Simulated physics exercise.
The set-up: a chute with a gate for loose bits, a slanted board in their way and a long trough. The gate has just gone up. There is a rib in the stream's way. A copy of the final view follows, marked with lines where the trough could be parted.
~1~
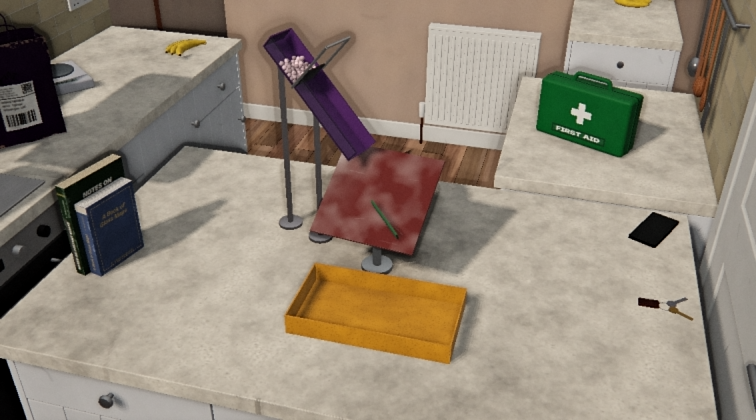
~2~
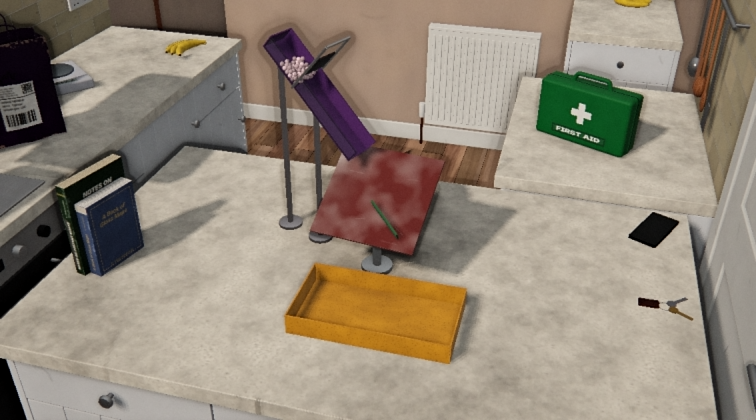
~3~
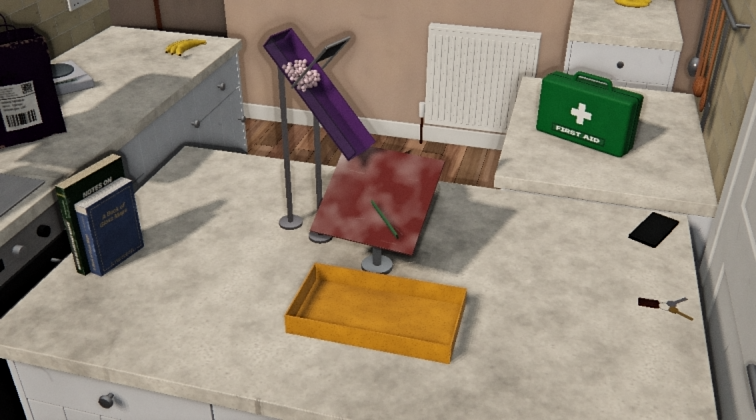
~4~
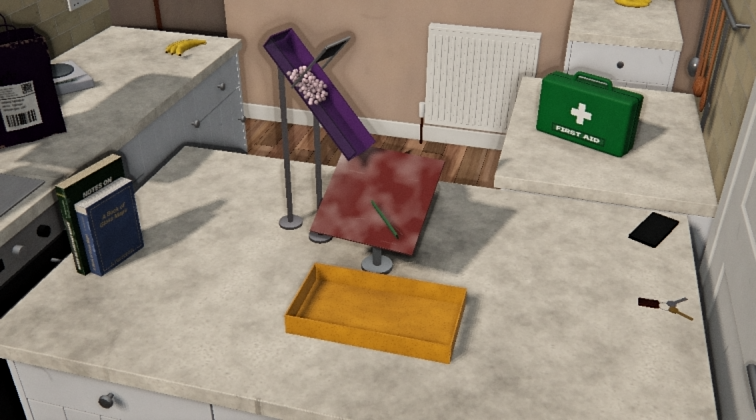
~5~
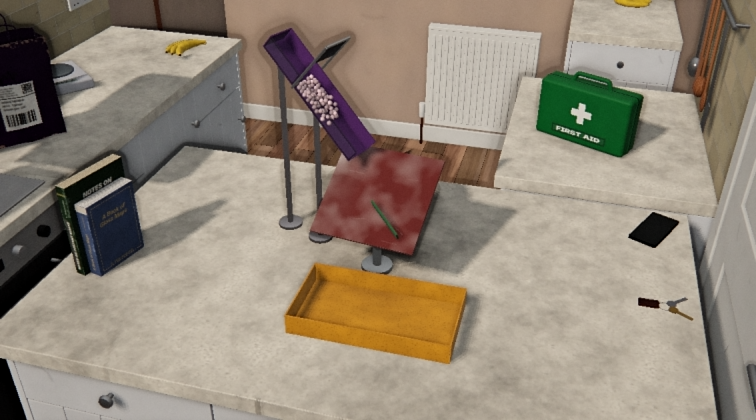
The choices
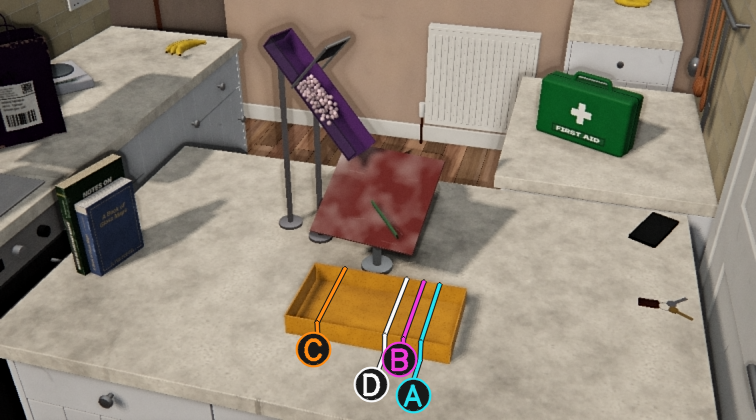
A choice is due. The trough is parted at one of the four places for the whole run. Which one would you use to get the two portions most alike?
I would pick line A.
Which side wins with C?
Right.
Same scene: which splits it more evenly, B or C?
It is B.
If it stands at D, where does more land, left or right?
More lands on the right.
On the marked copy, line A crosses the front rim at (421, 341); line B crosses the front rim at (403, 337); line C crosses the front rim at (317, 321); line D crosses the front rim at (385, 334).
Choosing A, of what is caught, close to a third on the left of the divider, close to two thirds on the right.
Choosing B, of what is caught, close to a quarter on the left of the divider, the bulk on the right.
Choosing C, of what is caught, a small share on the left of the divider, all but a few on the right.
Choosing D, of what is caught, a small share on the left of the divider, all but a few on the right.
